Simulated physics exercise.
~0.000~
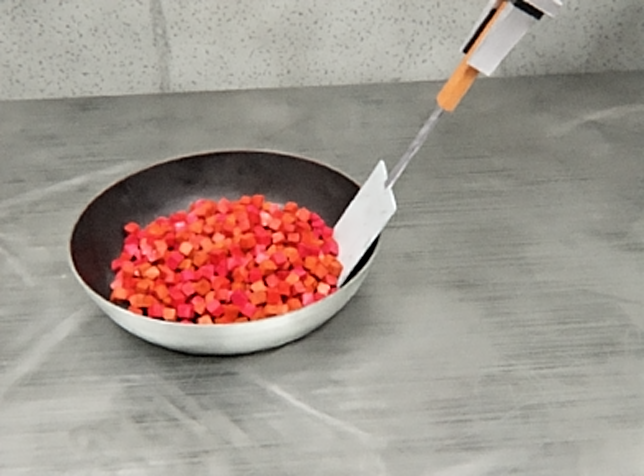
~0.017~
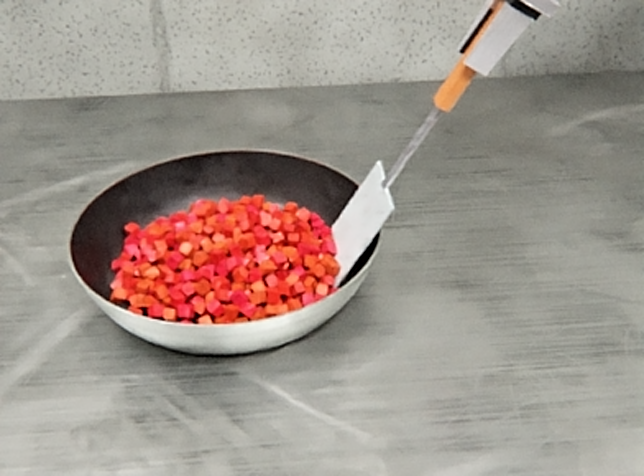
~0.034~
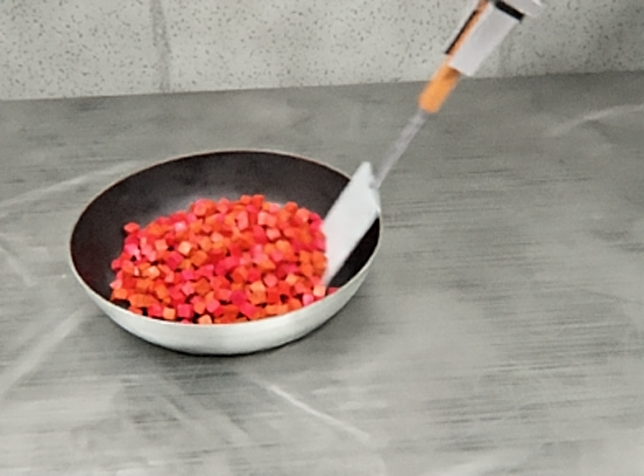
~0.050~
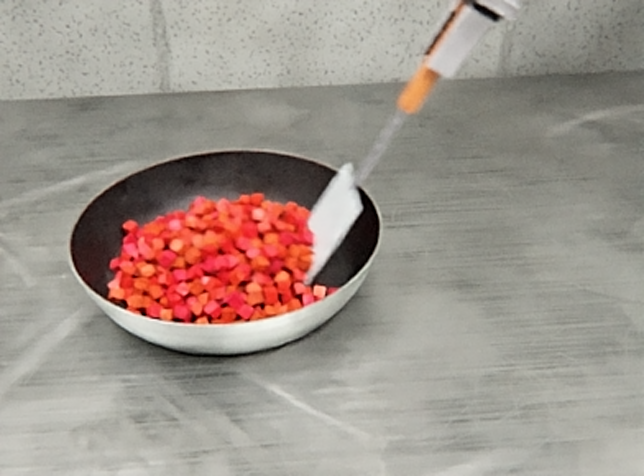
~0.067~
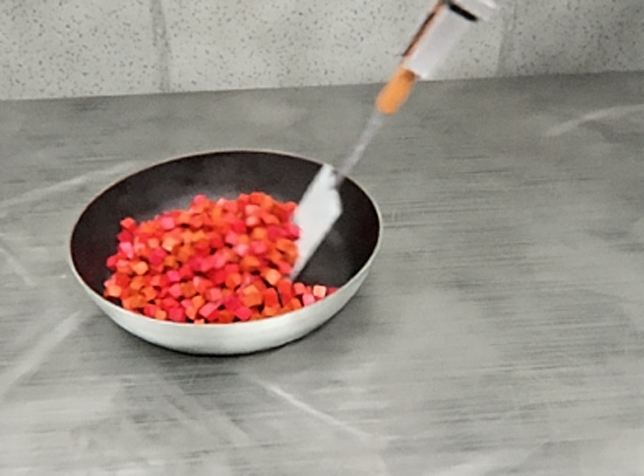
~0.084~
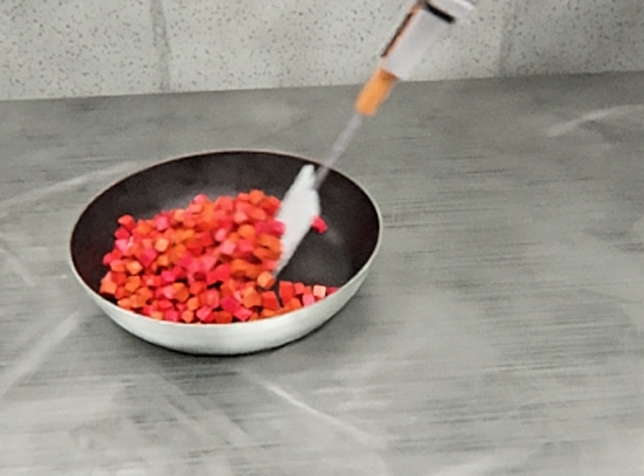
A white paddle held by a robot arm starts at the right side of a still frying pan, beside a heap of red and orange dice. It sweeps leftward through the pan, pushing the dice together and baring dark pan surface behind it, while a few pieces remain along the near edge.
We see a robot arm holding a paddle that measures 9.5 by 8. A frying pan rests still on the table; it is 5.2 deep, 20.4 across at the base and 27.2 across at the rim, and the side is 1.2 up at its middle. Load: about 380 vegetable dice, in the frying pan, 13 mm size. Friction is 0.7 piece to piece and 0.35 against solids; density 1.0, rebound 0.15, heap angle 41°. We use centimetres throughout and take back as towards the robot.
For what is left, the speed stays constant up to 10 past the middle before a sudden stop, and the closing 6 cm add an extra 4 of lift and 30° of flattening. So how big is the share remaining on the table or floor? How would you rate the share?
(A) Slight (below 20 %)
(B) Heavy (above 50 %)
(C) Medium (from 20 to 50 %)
Medium (from 20 to 50 %).
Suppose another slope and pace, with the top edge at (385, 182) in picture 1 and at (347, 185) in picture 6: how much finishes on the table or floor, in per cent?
Around 15 per cent finishes on the table or floor.
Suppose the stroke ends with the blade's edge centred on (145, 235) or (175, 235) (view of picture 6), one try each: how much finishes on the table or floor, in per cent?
About 15 and 5 per cent.
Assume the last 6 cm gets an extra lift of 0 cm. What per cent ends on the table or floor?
Result: Approx. 5 %.
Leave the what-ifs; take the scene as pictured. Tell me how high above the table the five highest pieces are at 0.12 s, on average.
Somewhere around 6 centimetres high.
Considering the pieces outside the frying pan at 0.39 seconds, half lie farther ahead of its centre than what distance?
It sits close to 20 cm ahead of the middle.
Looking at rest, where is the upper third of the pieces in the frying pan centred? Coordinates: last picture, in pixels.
Roughly at (131, 243).
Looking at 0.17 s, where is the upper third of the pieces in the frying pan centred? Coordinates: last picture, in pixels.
(153, 232).
By 0.12 s, sloping 59°, highest piece 7 above the table; 379 in the frying pan.
By 0.17 s, sloping 50°, highest piece 7 above the table; 379 in the frying pan.
By 0.39 s, sloping 29°, highest piece 12 above the table; 269 in the frying pan, 71 on the table or floor, 39 on the blade or in flight.
By 1.44 s, sloping 29°, highest piece 6 above the table; 269 in the frying pan, 110 on the table or floor.
Final count, 269 in the frying pan, 110 on the table or floor. That is 29 % on the table or floor.
